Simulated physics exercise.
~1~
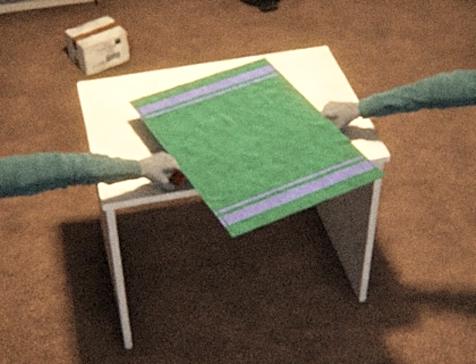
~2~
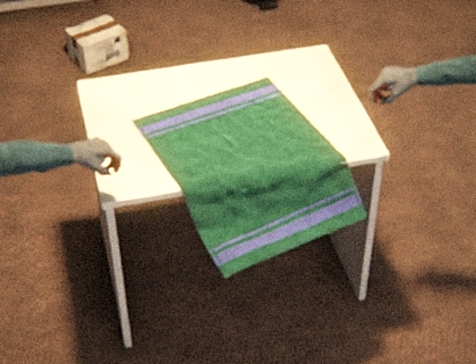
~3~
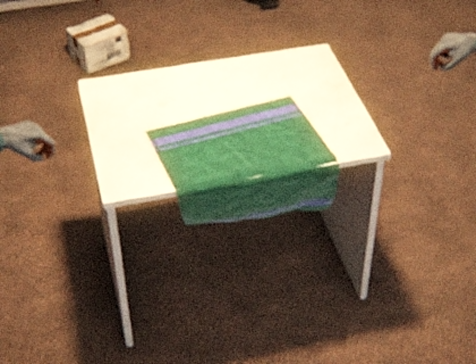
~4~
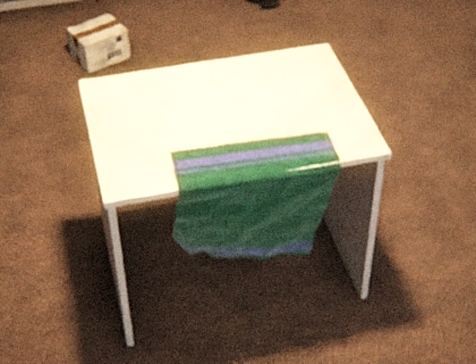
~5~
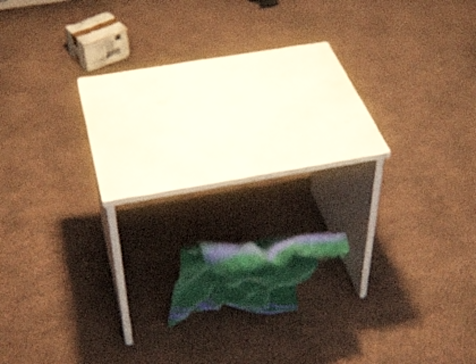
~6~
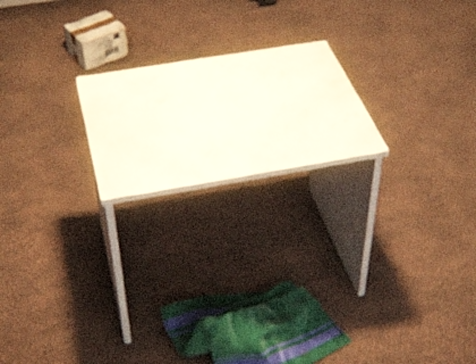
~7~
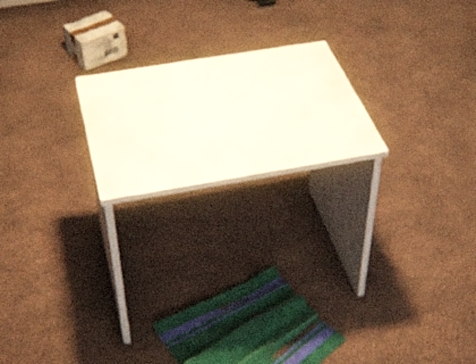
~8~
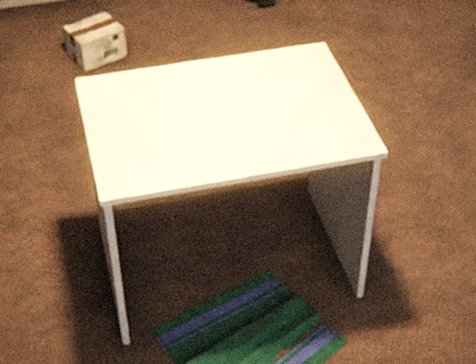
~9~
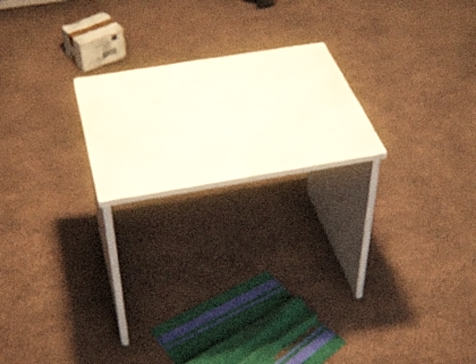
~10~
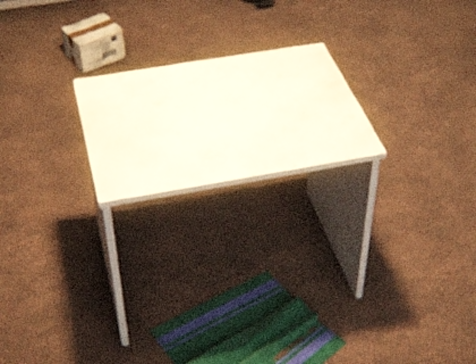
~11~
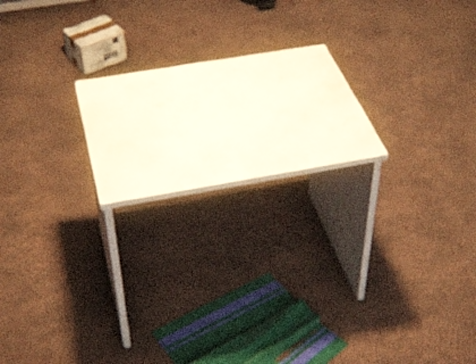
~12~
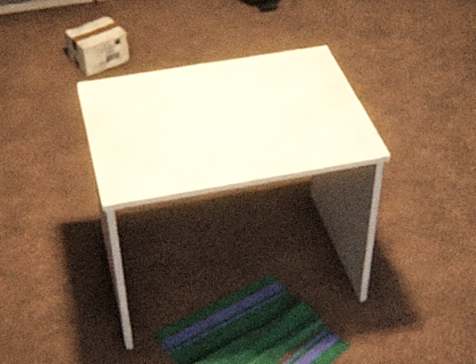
At the start, two hands in teal sleeves hold a green cloth with purple stripes flat above a white desk on a brown floor, with a small box behind it. The hands let go and draw away to either side as the cloth settles across the front edge, its near end hanging down. It keeps sliding forward, with less and less of it left on the top. Then it slips off completely and crumples as it drops. It lands on the floor beneath the front of the desk, flattens out, and lies still there, leaving the desktop bare.
